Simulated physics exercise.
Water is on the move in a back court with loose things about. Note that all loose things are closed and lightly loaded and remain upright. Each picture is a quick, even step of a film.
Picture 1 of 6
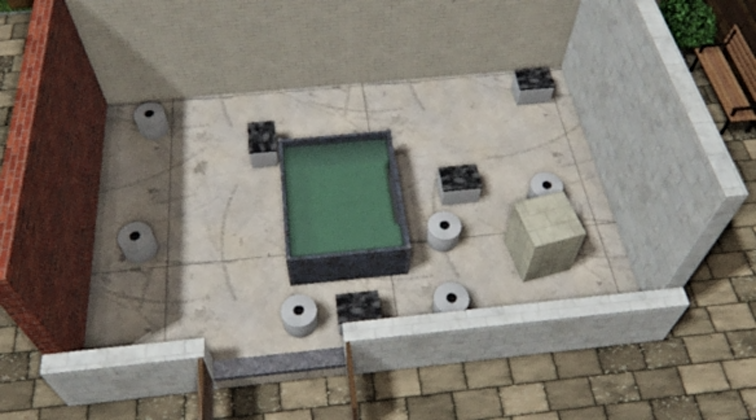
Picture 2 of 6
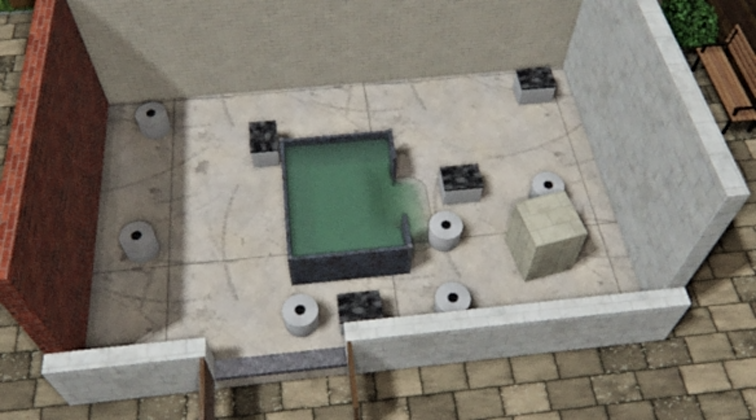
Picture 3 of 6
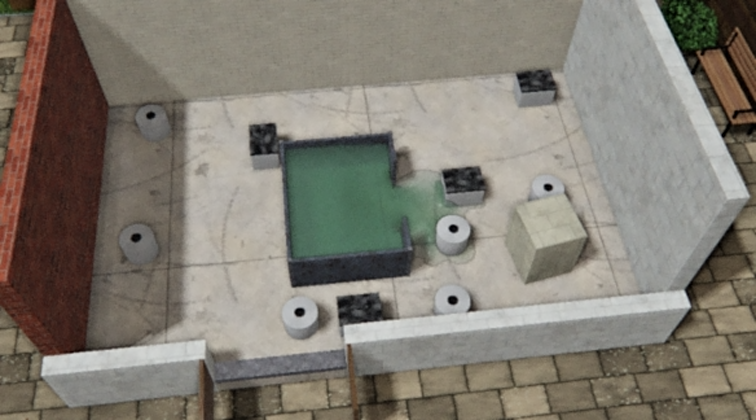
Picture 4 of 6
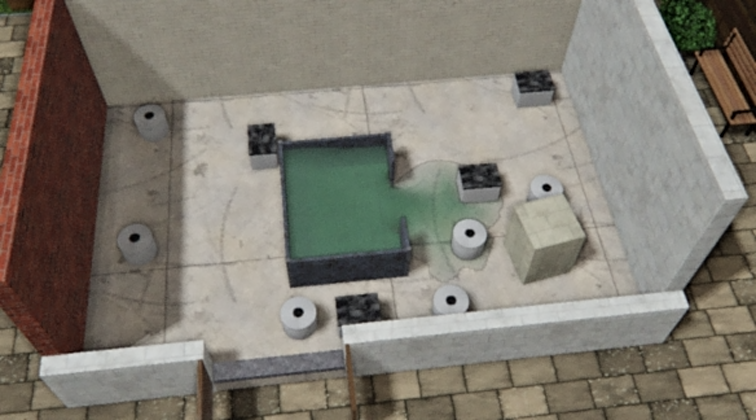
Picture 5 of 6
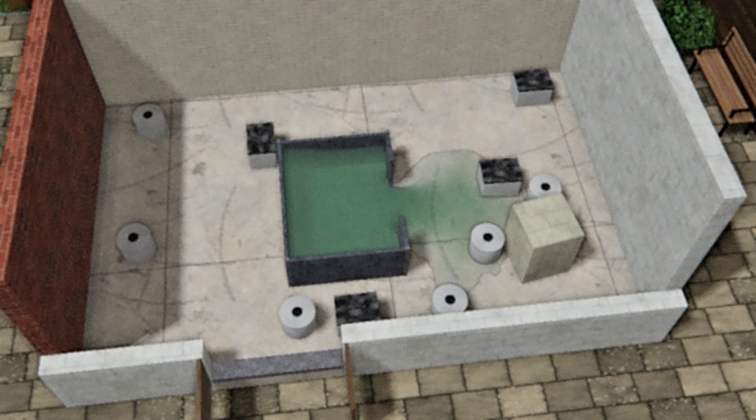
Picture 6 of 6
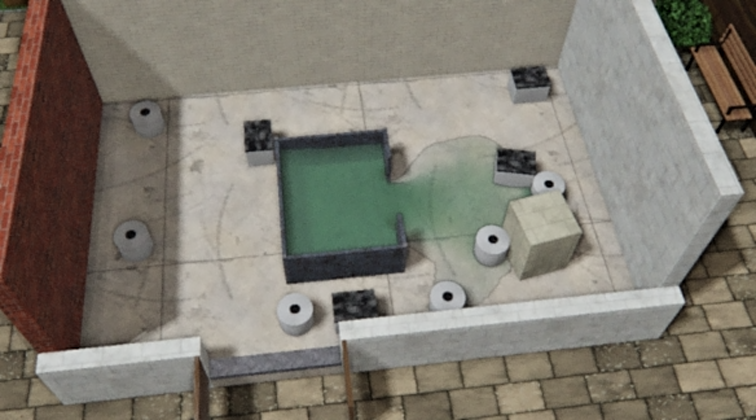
Green water pours from a gap in the tank's right side, pushing nearby blocks rightward.
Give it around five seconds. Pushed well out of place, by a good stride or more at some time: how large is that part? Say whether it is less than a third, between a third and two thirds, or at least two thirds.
It is between a third and two thirds.
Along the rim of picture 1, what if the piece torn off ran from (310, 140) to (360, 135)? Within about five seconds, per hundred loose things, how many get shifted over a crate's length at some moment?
My estimate is some 30 per cent of them.
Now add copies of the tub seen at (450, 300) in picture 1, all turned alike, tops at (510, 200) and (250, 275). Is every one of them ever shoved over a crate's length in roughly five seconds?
Going by the order given: Pushed clear, stays in place.
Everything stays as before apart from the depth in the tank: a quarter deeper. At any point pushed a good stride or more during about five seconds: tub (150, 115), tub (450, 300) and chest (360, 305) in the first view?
Order as given: Not past it; displaced that much; displaced that much.
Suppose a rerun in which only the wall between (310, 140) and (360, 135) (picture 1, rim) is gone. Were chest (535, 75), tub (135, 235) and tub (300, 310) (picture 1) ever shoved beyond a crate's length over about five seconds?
The first: Got that far; the second: Got that far; the third: Never got that far.
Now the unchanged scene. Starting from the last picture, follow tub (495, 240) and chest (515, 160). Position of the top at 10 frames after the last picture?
I'd say about (484, 296) for the first and about (564, 77) for the second.
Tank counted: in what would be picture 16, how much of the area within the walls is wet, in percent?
45 per cent.
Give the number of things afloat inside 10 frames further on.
That makes 4.
A moment on, 3 of 10 are well off their spots; 0 afloat.
Next, 3 of 10 are well off their spots; 4 afloat.
Later, 5 of 10 are well off their spots; 4 afloat.
In the end, 5 of 10 are well off their spots, and 5 have been at some point; 4 afloat.
